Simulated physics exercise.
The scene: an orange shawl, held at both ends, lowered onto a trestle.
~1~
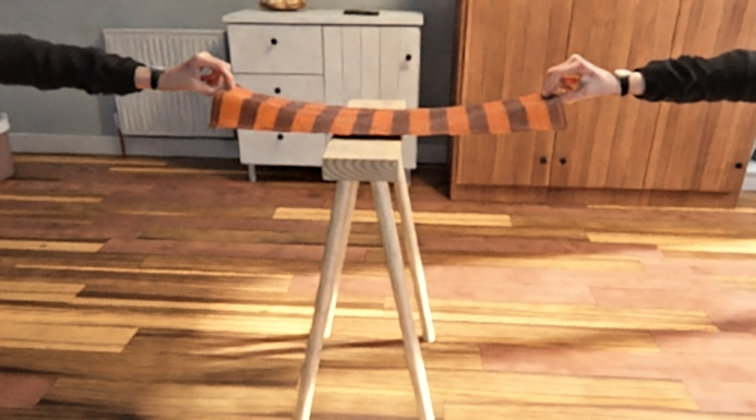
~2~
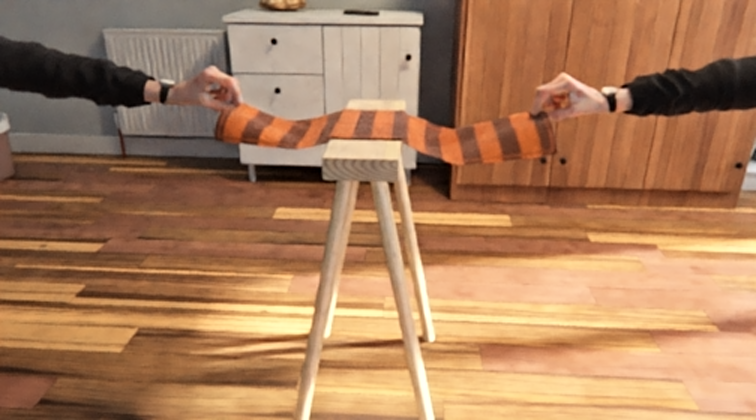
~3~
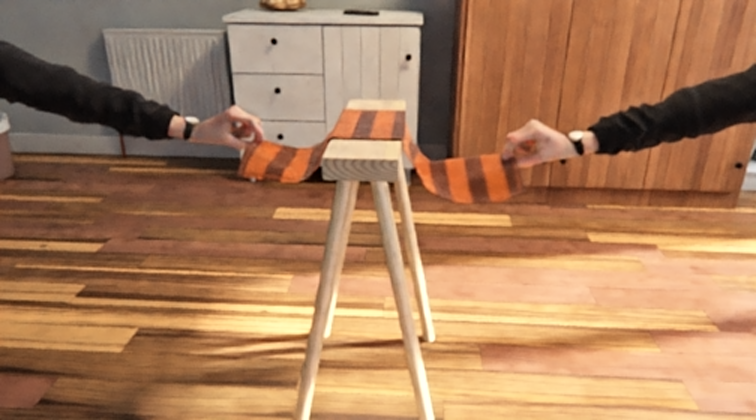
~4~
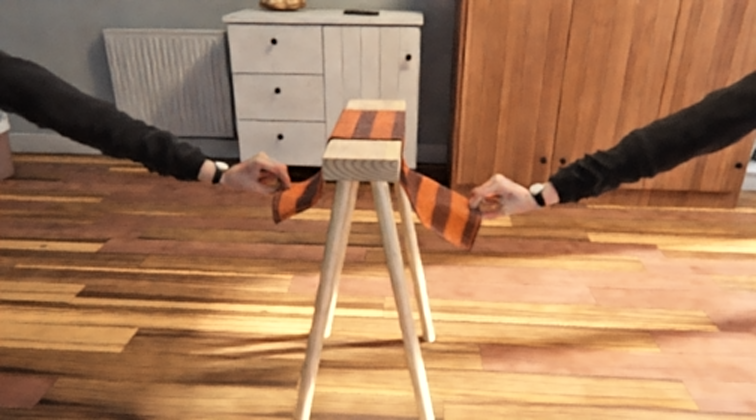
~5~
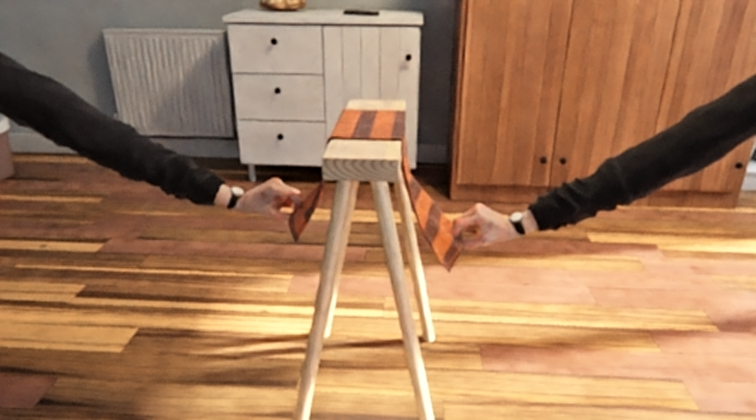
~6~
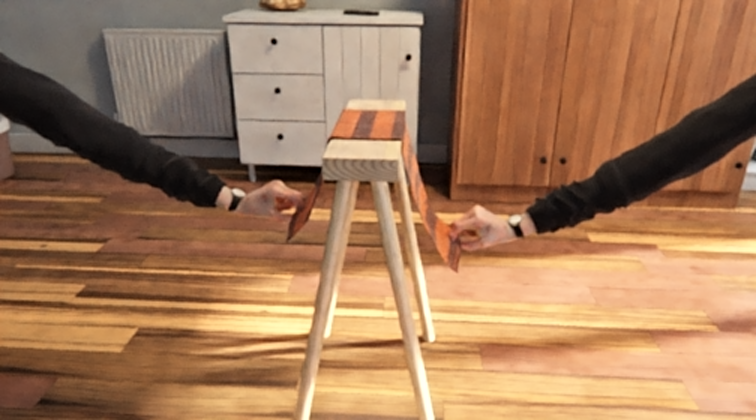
Two hands held an orange and brown striped shawl by its ends above a wooden trestle, then lowered it across the top and brought both ends down and inward along the sides.
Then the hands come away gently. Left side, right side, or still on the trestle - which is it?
Remains draped.
Then, 0.54 s past the final frame, shawl hanging on both sides, left end near (365, 228), right end near (368, 255).
Then, 1.32 s past the final frame, shawl hanging on both sides, left end near (357, 230), right end near (392, 260).
When it is over, shawl hanging on both sides, left end near (337, 231), right end near (402, 261). The orange shawl keeps its place.
